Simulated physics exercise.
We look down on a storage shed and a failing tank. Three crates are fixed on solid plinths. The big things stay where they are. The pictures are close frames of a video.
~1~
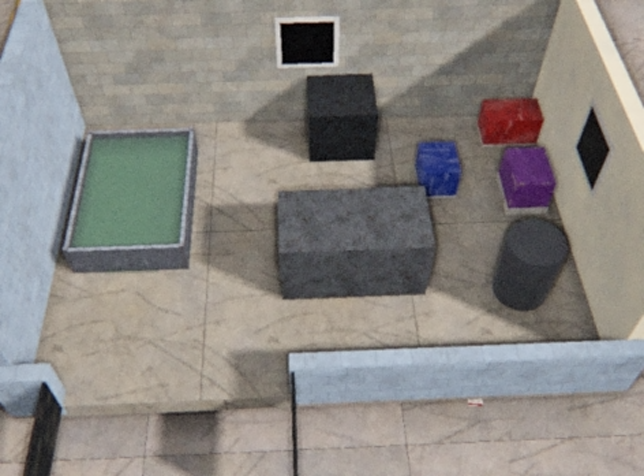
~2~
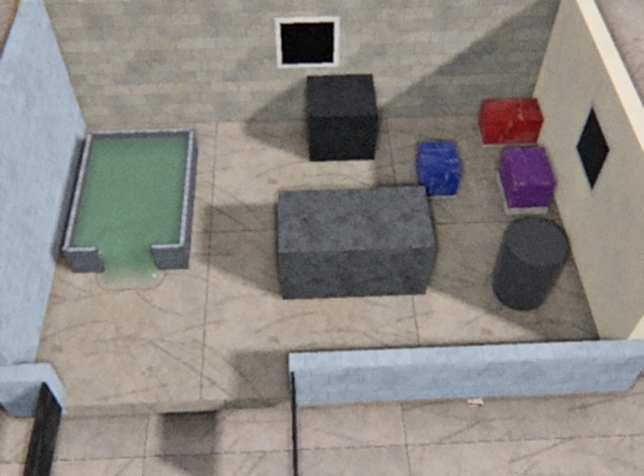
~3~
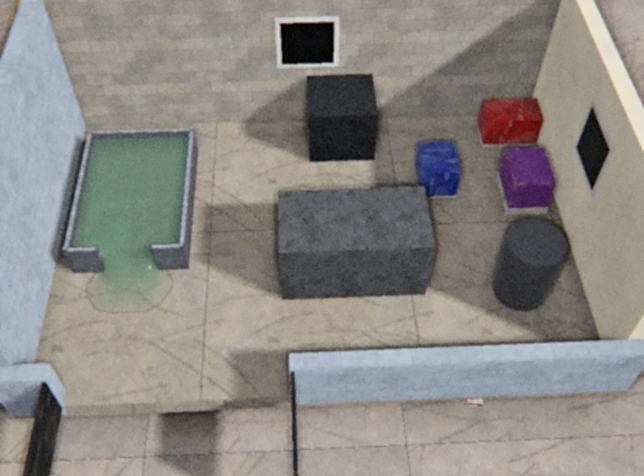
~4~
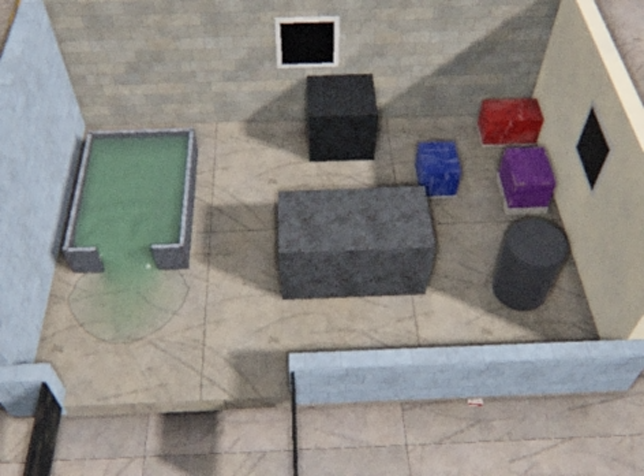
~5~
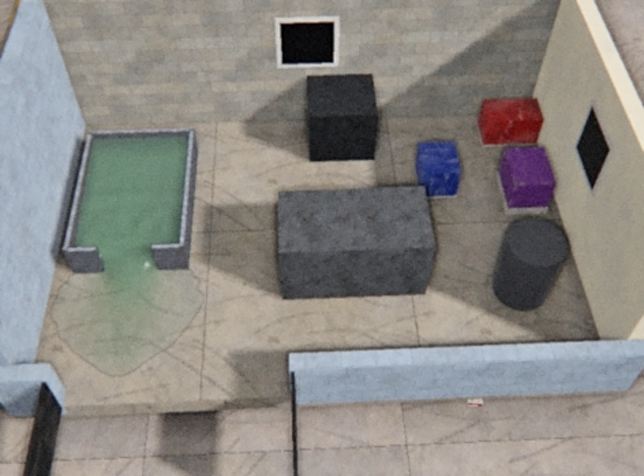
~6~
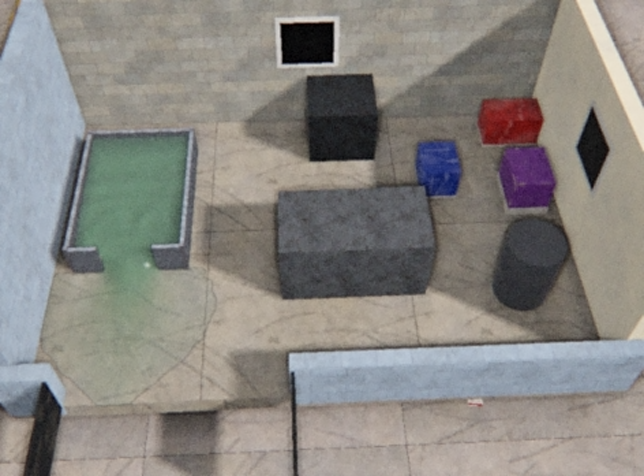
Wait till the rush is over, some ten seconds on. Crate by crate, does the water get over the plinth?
One by one: The purple crate keeps dry; the red crate keeps dry; the blue crate keeps dry.
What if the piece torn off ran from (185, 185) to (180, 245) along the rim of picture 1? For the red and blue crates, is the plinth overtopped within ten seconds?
One by one: Red gets wet, blue is topped.
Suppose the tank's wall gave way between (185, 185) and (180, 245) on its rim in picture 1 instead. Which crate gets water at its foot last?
I say the crate marked red.
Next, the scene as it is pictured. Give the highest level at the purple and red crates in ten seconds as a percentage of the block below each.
Near 0 and 0 in a hundred.
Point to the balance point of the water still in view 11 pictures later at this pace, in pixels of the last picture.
At about (131, 240).
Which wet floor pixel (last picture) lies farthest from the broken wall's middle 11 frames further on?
Close to (299, 379).
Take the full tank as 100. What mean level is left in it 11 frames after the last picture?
Near 66 in a hundred.
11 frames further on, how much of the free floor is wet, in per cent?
About 20 per cent.
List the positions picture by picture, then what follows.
In the first picture, still water in the tank at (134, 189).
In the second picture, the front is at (159, 279), out from the gap at (129, 261).
In the third picture, the front is at (143, 307), out from the gap at (130, 262).
In the fourth picture, the front is at (131, 336), out from the gap at (130, 263).
In the fifth picture, water pours out at (129, 262) and has run to a hidden place.
In the sixth picture, water pours out at (129, 261) and has run to a hidden place.
A moment on, water covers 15 % of the floor; the purple crate not reached, the red crate not reached, the blue crate not reached.
Next, water covers 20 % of the floor; the purple crate not reached, the red crate not reached, the blue crate not reached.
Then, water covers 20 % of the floor; the purple crate not reached, the red crate not reached, the blue crate not reached.
Later, water covers 20 % of the floor; the purple crate not reached, the red crate not reached, the blue crate not reached.
In the end, water covers 25 % of the floor; the purple crate stayed above the water, the red crate stayed above the water, the blue crate stayed above the water.
